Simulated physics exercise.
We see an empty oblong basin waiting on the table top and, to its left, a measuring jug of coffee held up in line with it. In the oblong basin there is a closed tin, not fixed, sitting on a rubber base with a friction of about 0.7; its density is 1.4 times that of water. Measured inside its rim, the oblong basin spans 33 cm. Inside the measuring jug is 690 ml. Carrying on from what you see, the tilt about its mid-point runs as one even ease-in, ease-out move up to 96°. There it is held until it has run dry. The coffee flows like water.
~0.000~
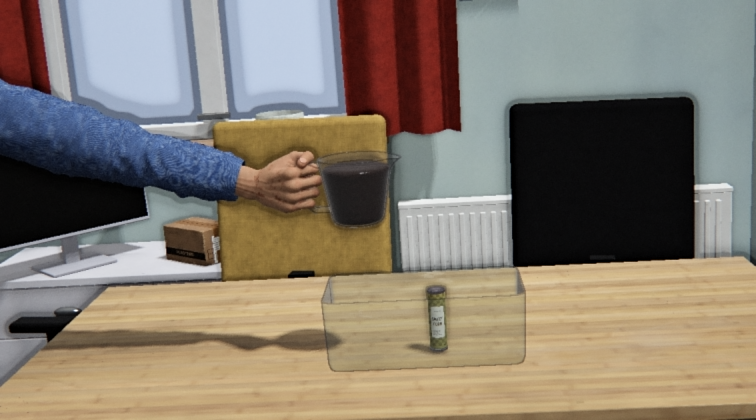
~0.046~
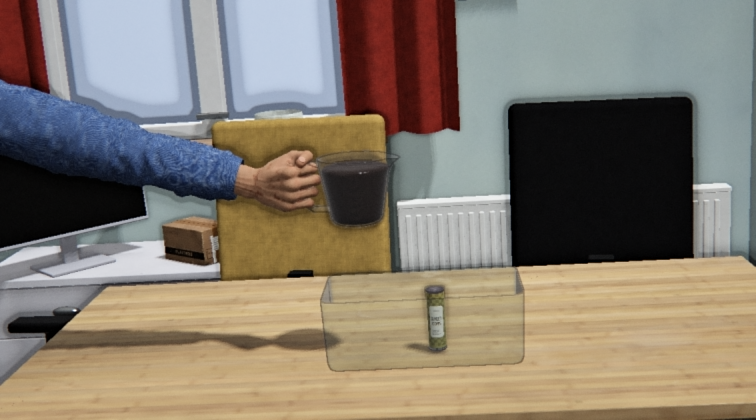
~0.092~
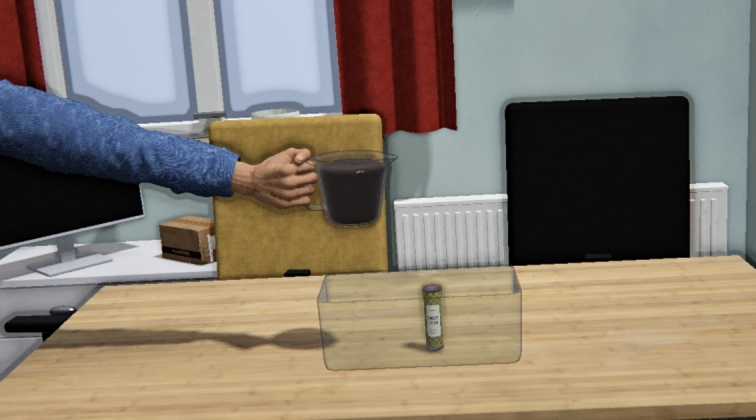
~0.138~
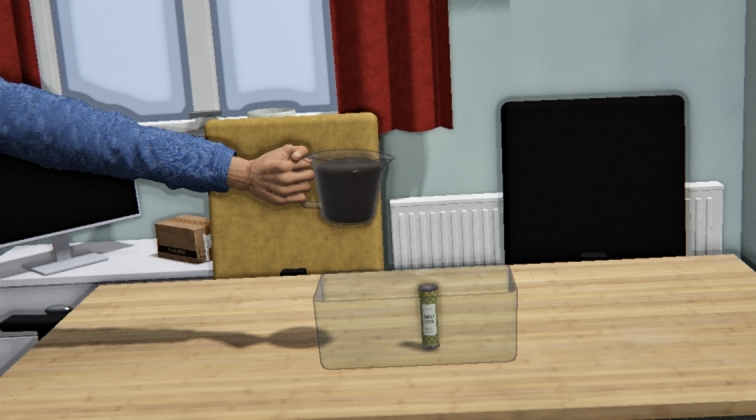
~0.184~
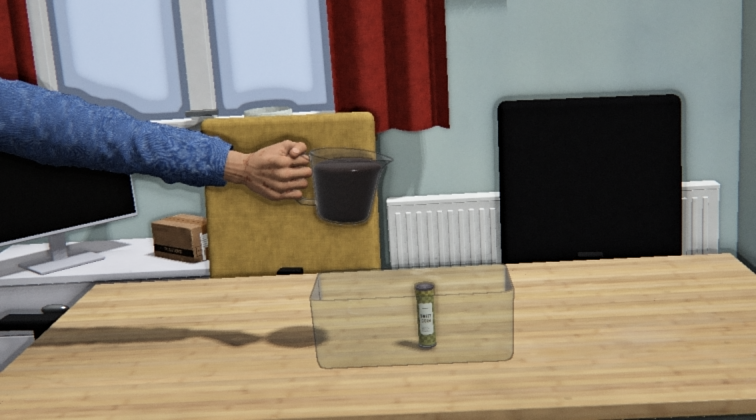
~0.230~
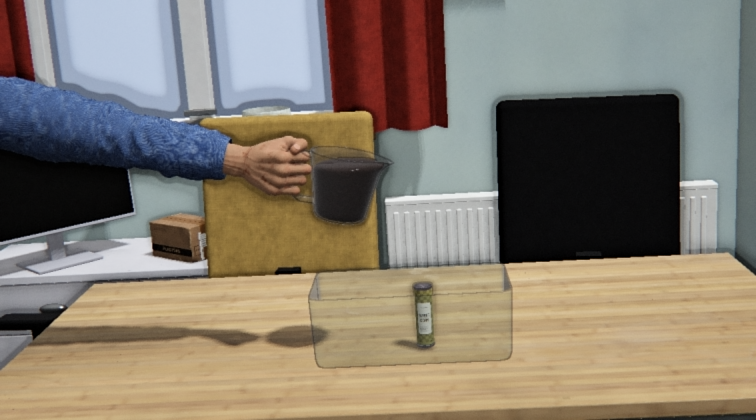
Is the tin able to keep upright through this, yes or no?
Yes, it remains upright.
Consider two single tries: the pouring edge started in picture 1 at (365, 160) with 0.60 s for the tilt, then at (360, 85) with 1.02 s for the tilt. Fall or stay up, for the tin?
Run one: It tumbles. Run two: It tumbles.
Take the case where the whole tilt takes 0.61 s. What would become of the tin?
Outcome - the tin remains standing.
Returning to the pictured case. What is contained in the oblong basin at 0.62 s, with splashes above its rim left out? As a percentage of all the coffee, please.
6 %, give or take.
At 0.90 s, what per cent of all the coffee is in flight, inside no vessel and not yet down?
Around 22 per cent of the liquid is in flight.
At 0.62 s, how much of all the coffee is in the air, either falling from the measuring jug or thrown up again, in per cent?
Share: Roughly 22 per cent.
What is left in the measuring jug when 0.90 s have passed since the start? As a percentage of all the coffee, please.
Around 20 percent of it.
By 0.62 s the tilt is 64° and 72 per cent is still to pour; the tin stands where it began.
By 0.90 s the tilt is 93° and 20 per cent is still to pour; the tin stands where it began.
By 1.20 s the tilt is 96° and 1 per cent is still to pour; the tin stands where it began.
By 1.52 s the tilt is 96° and 0 per cent is still to pour; the tin stands where it began.
At rest the tin stands where it began.
